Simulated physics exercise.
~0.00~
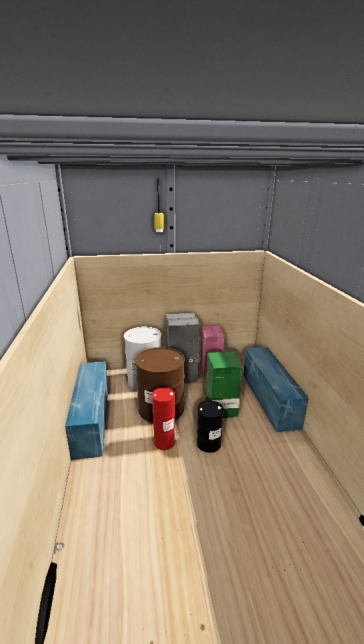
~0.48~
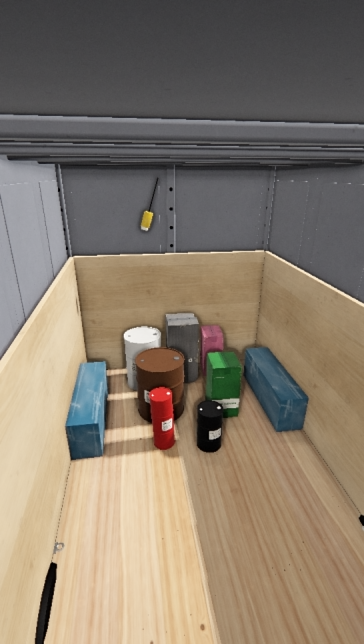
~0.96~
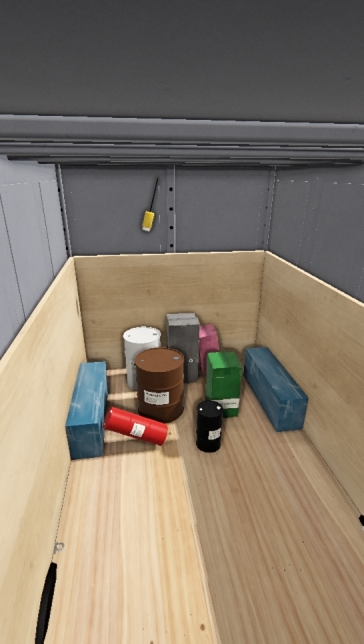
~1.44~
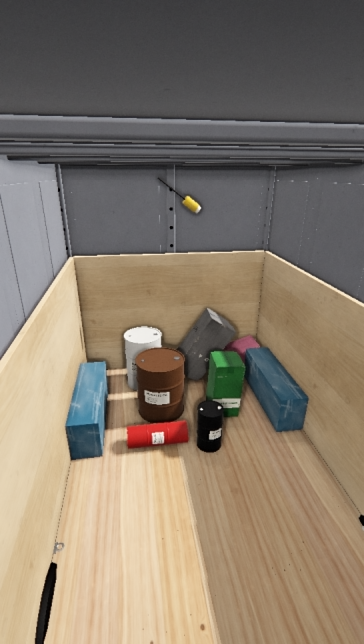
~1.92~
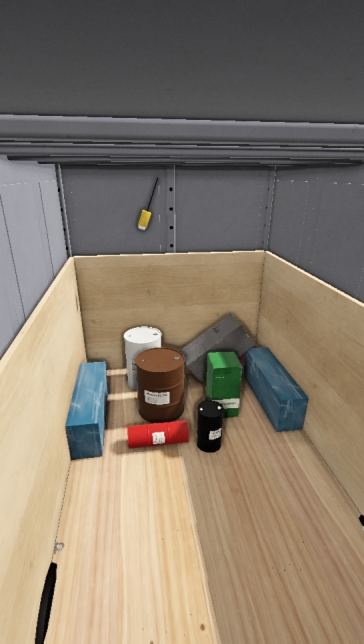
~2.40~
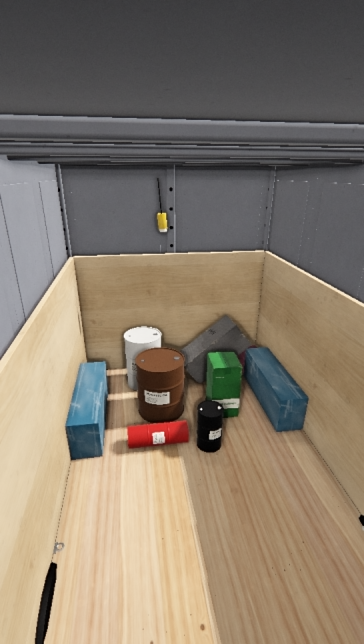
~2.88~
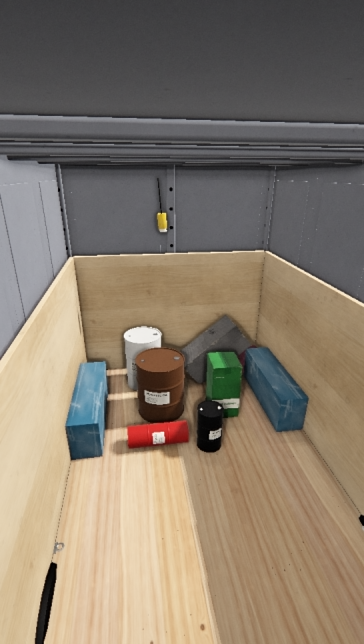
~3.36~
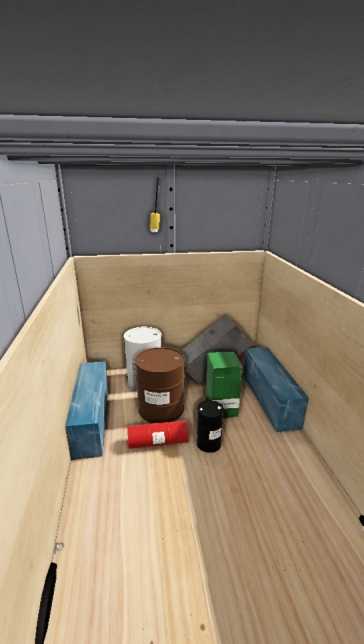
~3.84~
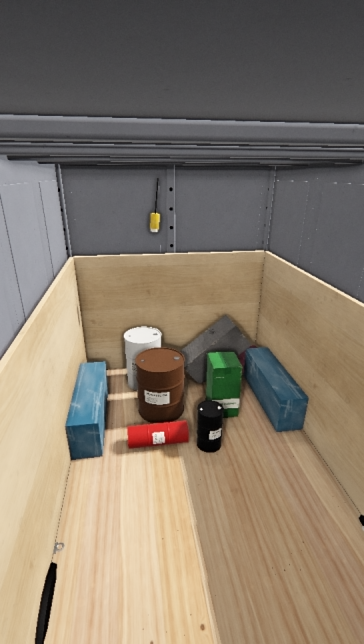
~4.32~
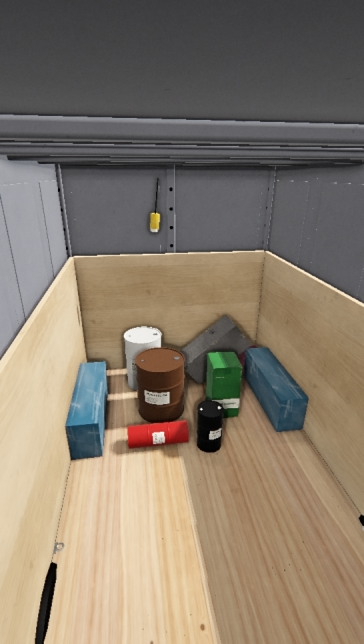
Wooden-sided van load bay with drums and boxes, a red canister tipping over, then grey and pink boxes toppling right and settling.
